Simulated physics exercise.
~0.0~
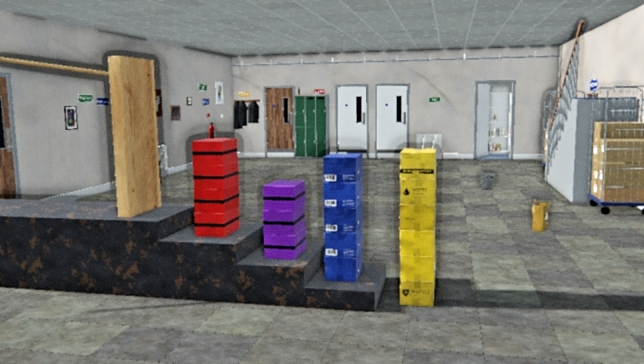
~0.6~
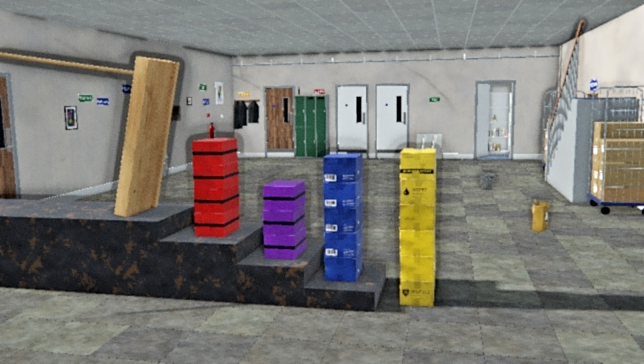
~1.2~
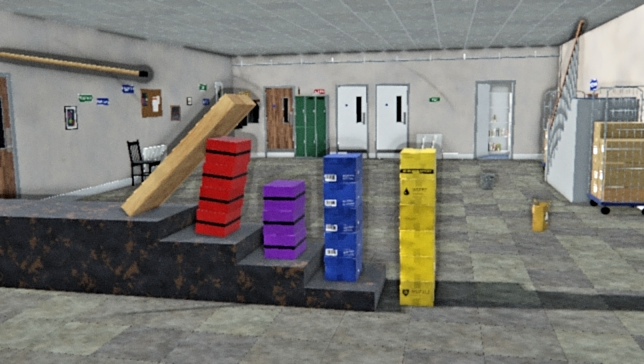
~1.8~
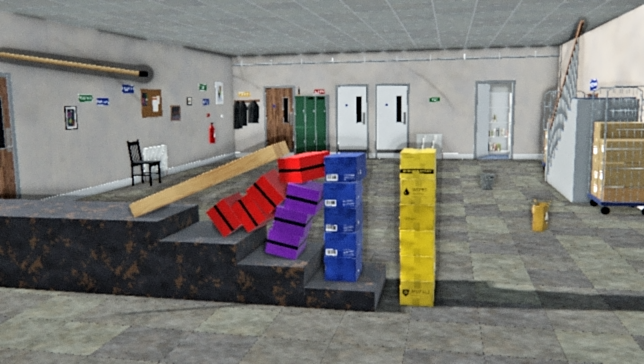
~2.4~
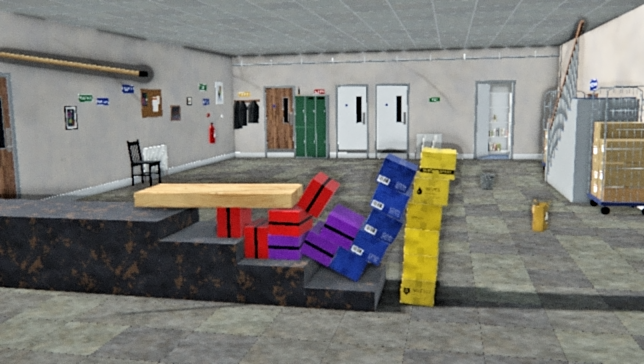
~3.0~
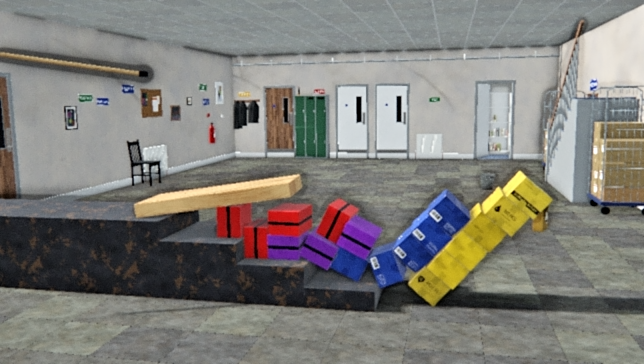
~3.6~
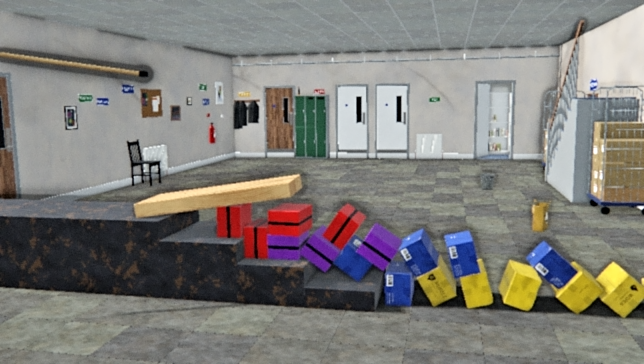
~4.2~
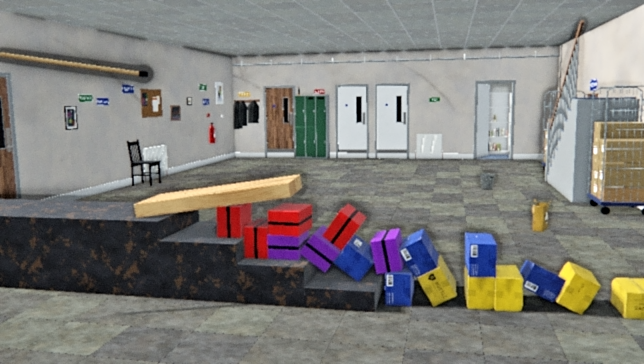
At the start, a tall wooden board stands on dark steps that fall to the right, beside single stacks of red, purple, blue and yellow cartons, while a pole reaches in from the left. The board tips right and leans onto the red stack. The red cartons buckle and slide into the purple ones as the board drops onto its side. The purple stack slumps against the blue, which tilts into the yellow. Blue and yellow then topple right together and break apart across the floor. Finally, the board rests slightly tilted over a jumbled line of scattered cartons.
